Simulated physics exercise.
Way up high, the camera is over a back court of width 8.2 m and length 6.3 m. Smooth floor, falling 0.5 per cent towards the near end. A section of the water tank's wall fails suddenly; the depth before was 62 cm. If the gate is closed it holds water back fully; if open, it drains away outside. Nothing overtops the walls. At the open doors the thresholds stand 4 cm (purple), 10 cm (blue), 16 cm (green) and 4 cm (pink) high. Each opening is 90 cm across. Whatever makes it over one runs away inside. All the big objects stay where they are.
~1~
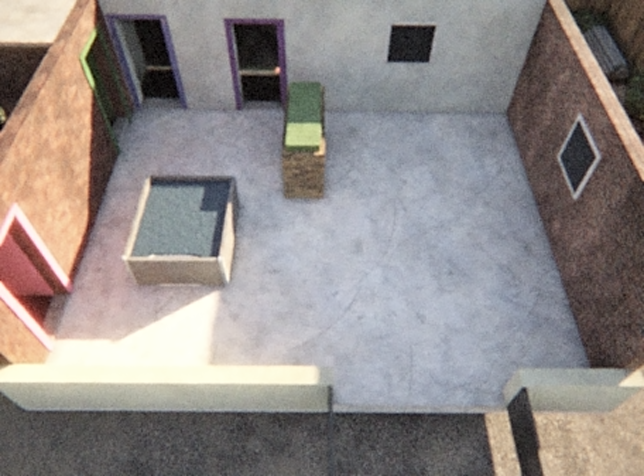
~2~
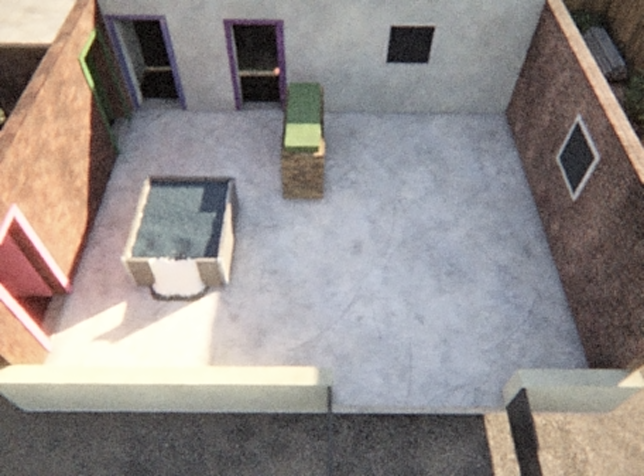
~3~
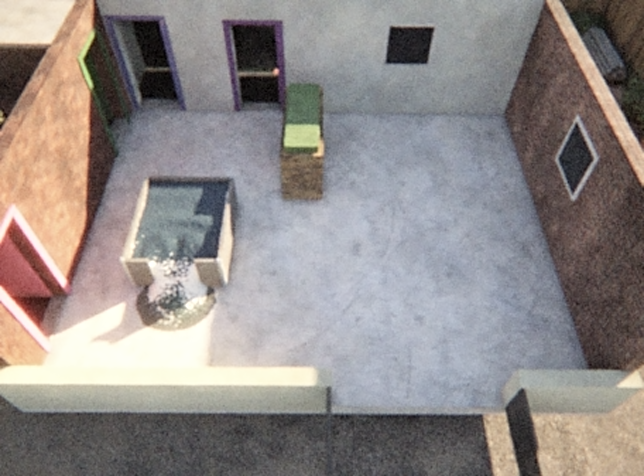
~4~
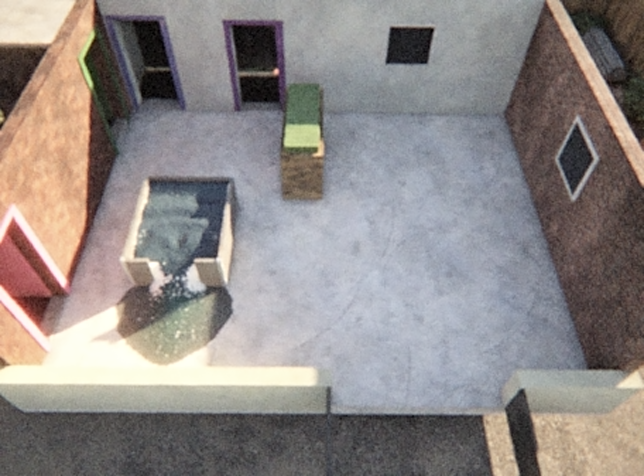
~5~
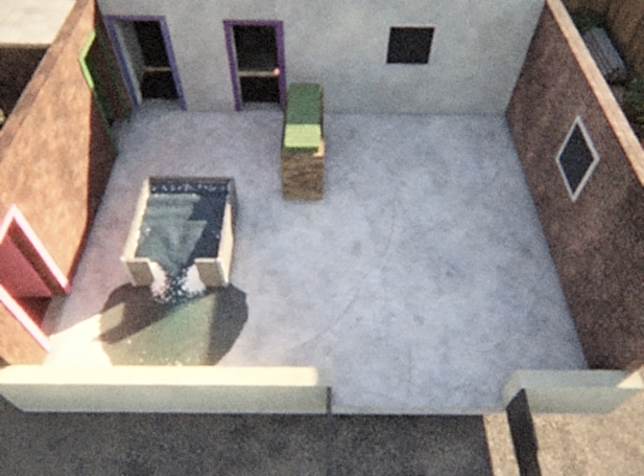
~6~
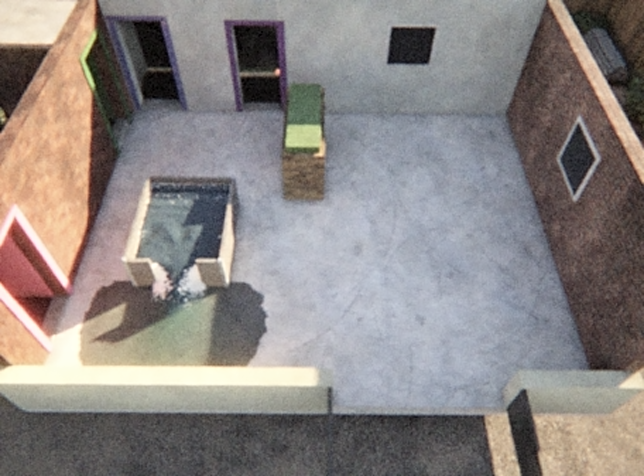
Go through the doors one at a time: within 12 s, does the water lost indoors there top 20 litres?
Purple door - no, it does not. Blue door - no, it does not. Green door - no, it does not. Pink door - yes, it does.
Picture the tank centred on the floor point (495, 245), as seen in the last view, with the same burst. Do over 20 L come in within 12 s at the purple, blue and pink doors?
Against the limit, the purple door stays within it, the blue door stays within it and the pink door stays within it.
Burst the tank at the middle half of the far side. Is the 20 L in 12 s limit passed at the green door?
At the green door the limit is not exceeded.
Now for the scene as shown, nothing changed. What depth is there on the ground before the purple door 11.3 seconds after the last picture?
Close to 2.0 cm of depth.
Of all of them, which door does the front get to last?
Looks like the purple door.
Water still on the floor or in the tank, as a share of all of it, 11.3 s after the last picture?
Roughly 86 per cent is still there.
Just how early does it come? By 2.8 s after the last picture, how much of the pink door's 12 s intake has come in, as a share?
I'd say close to 30 percent.
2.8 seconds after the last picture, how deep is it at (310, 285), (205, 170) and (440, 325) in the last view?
Spot by spot: Some 1, 0, then 3 cm.
Then, 0.7 s after the last picture water covers 10 % of the floor and is deepest (37 cm) near (39, 387); purple door not reached, blue door not reached, green door not reached, pink door 3 cm at the sill, 0 L in.
Then, 1.5 s after the last picture water covers 15 % of the floor and is deepest (32 cm) near (39, 387); purple door not reached, blue door not reached, green door not reached, pink door 11 cm at the sill, 5 L in.
Then, 2.8 s after the last picture water covers 35 % of the floor and is deepest (20 cm) near (125, 388); purple door not reached, blue door not reached, green door not reached, pink door 10 cm at the sill, 32 L in.
Then, 6.3 s after the last picture water covers 55 % of the floor and is deepest (11 cm) near (39, 387); purple door 2 cm at the sill, 0 L in, blue door 7 cm at the sill, 0 L in, green door 5 cm at the sill, 0 L in, pink door 8 cm at the sill, 88 L in.
Then, 11.3 s after the last picture water covers 85 % of the floor and is deepest (6 cm) near (39, 387); purple door 2 cm at the sill, 0 L in, blue door 4 cm at the sill, 0 L in, green door 4 cm at the sill, 0 L in, pink door 4 cm at the sill, 105 L in.
